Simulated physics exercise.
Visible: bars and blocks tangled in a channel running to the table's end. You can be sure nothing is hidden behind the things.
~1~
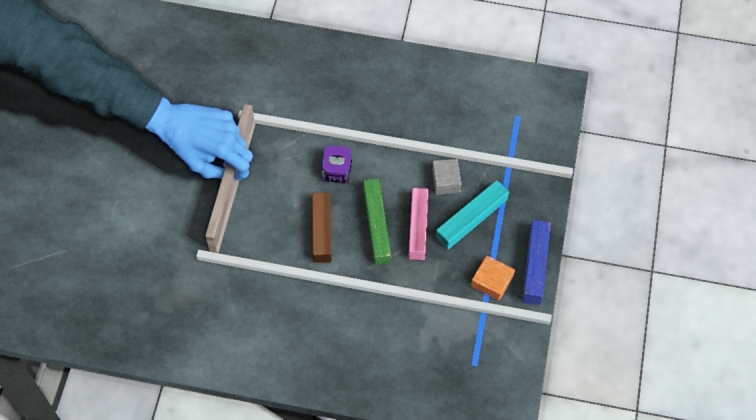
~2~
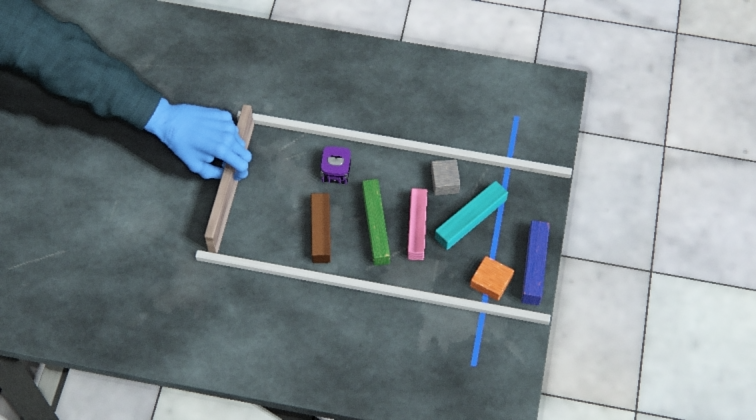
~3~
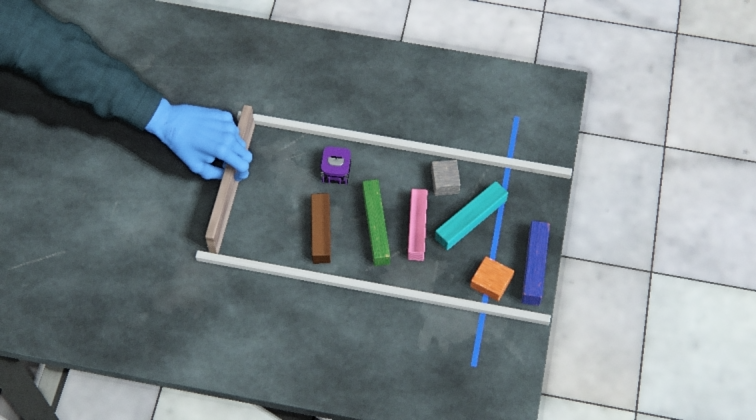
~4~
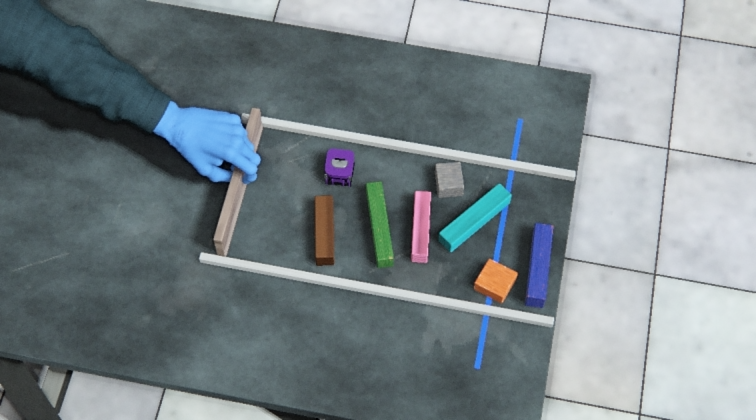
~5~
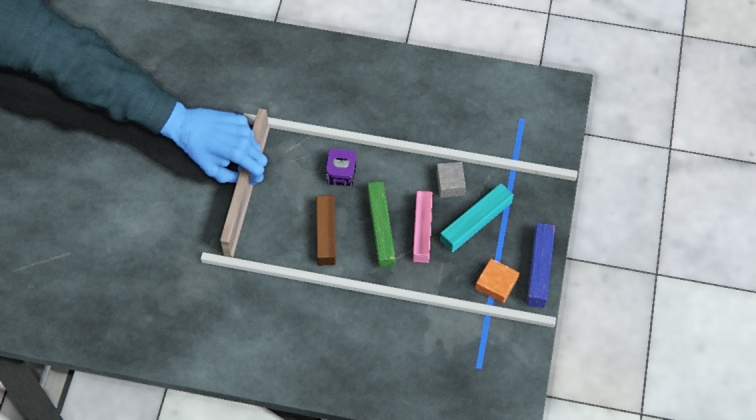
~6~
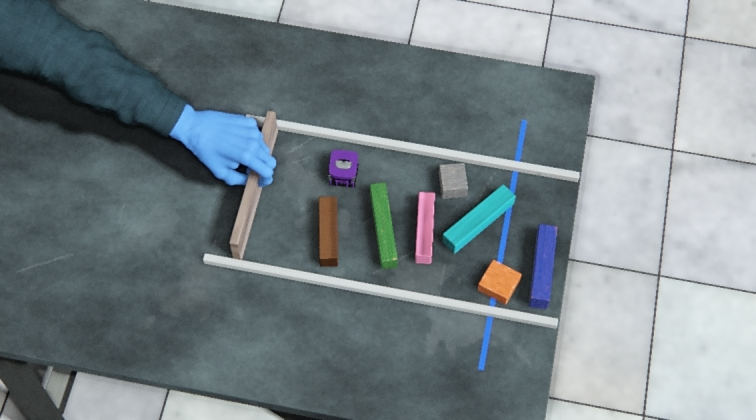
A blue-gloved hand slides a wooden board slightly right behind several coloured bars and blocks.
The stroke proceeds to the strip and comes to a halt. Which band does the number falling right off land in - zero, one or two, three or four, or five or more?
The number going over the edge will be one or at most two.
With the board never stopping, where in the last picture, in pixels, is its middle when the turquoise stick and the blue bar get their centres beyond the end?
Estimated middle: (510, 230), and (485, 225) for the other.
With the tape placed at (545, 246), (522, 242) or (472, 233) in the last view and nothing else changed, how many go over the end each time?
Going through them in order, you'd see 5, 3 and 0.
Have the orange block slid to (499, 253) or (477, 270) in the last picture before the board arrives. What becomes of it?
First place: It comes off; second place: It remains in place.
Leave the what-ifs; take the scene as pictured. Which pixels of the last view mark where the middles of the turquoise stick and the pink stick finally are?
The turquoise stick at (566, 235), the pink stick at (546, 244).
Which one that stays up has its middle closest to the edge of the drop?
The turquoise stick is foremost.
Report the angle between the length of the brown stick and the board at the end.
I'd estimate about 0 degrees.
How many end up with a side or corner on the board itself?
The count is 2.
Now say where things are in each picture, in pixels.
In the first frame, blue bar (537, 262); orange block (493, 278); turquoise stick (472, 215); board (231, 178); tape (497, 235).
In the second frame, orange block (492, 279); pink stick (417, 224).
In the third frame, turquoise stick (472, 216); board (231, 179).
In the fourth frame, blue bar (539, 265); brown stick (324, 230).
In the fifth frame, orange block (497, 281); grey block (451, 180).
In the sixth frame, blue bar (543, 266); orange block (500, 282); turquoise stick (479, 219); board (254, 185); tape (504, 239).
A little later, none off yet; blue bar at rest near (543, 266); orange block at rest near (500, 282); turquoise stick at rest near (479, 219).
Next, none off yet; blue bar moving near (548, 267); orange block shifted a little near (516, 291); turquoise stick shifted a little near (528, 230).
When it is over, the number that fall off is one or two; down, blue bar.
